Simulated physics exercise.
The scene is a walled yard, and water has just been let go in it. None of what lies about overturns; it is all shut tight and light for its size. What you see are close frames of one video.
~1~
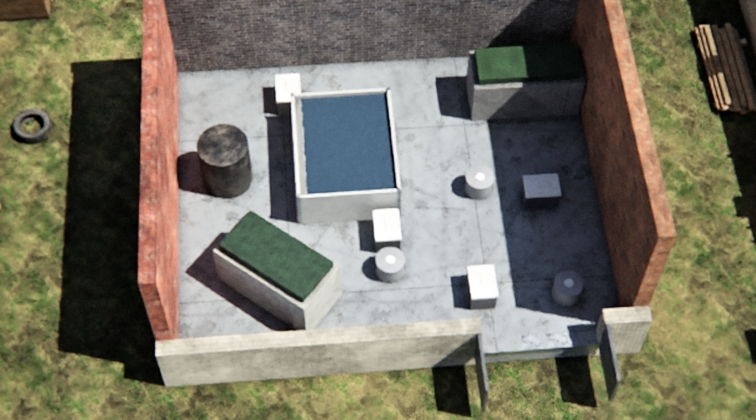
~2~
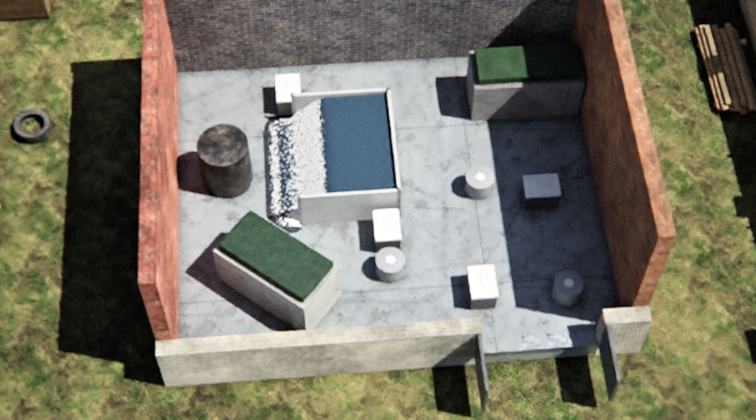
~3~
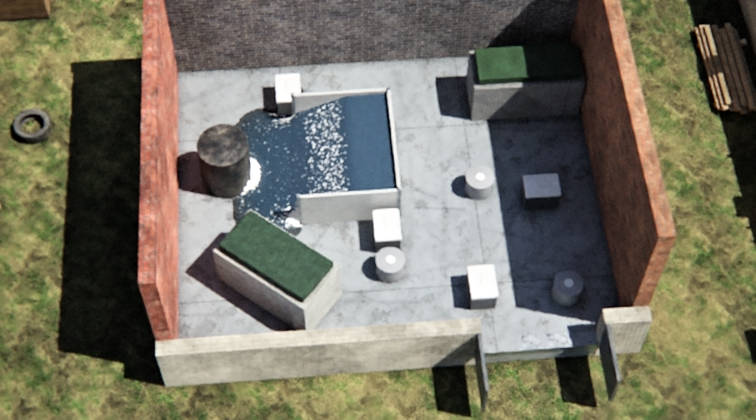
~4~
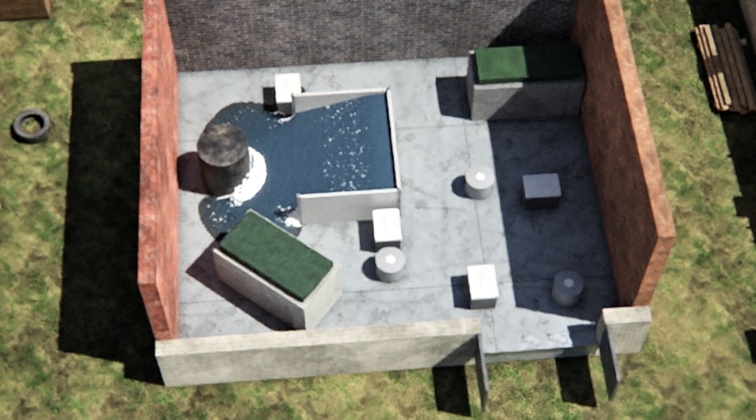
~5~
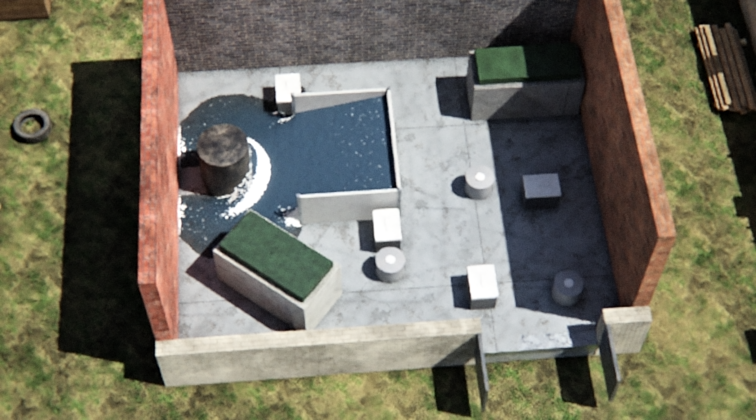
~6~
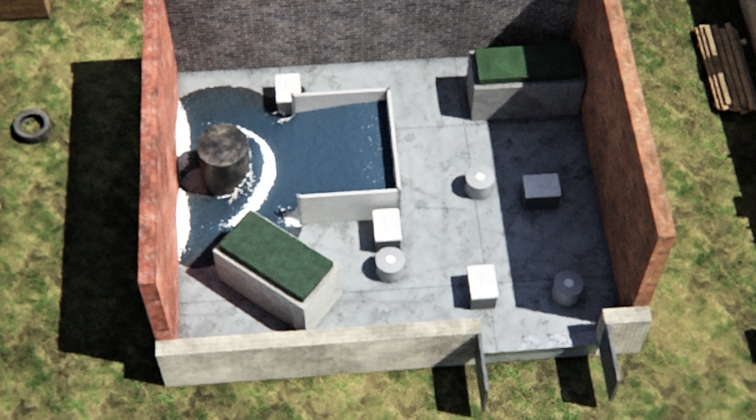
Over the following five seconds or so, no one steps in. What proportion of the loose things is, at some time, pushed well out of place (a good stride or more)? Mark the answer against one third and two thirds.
Fewer than a third of them.
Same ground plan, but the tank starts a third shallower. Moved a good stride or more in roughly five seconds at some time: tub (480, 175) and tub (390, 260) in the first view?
Going one by one: Within that distance, beyond that distance, in that order.
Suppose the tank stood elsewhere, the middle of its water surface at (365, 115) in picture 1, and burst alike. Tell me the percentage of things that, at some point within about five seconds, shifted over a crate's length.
My answer would be about 30 in a hundred.
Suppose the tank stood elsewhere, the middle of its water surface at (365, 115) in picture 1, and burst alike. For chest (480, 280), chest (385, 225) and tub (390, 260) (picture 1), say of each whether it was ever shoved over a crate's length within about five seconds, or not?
Taking them in turn: Kept near its start; kept near its start; got sent well off.
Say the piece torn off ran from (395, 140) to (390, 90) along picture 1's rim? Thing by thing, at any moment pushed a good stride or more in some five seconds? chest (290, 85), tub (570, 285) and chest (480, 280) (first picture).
In turn: No, that far or more, less than that.
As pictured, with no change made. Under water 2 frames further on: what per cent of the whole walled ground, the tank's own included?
I'd call it close to 25 per cent.
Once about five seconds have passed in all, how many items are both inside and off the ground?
By my count, 1.
A moment on, 0 of 7 are well off their spots; 0 afloat.
Next, 0 of 7 are well off their spots; 0 afloat.
Later, 2 of 7 are well off their spots; 0 afloat.
In the end, 2 of 7 are well off their spots, and 2 have been at some point; 1 afloat.
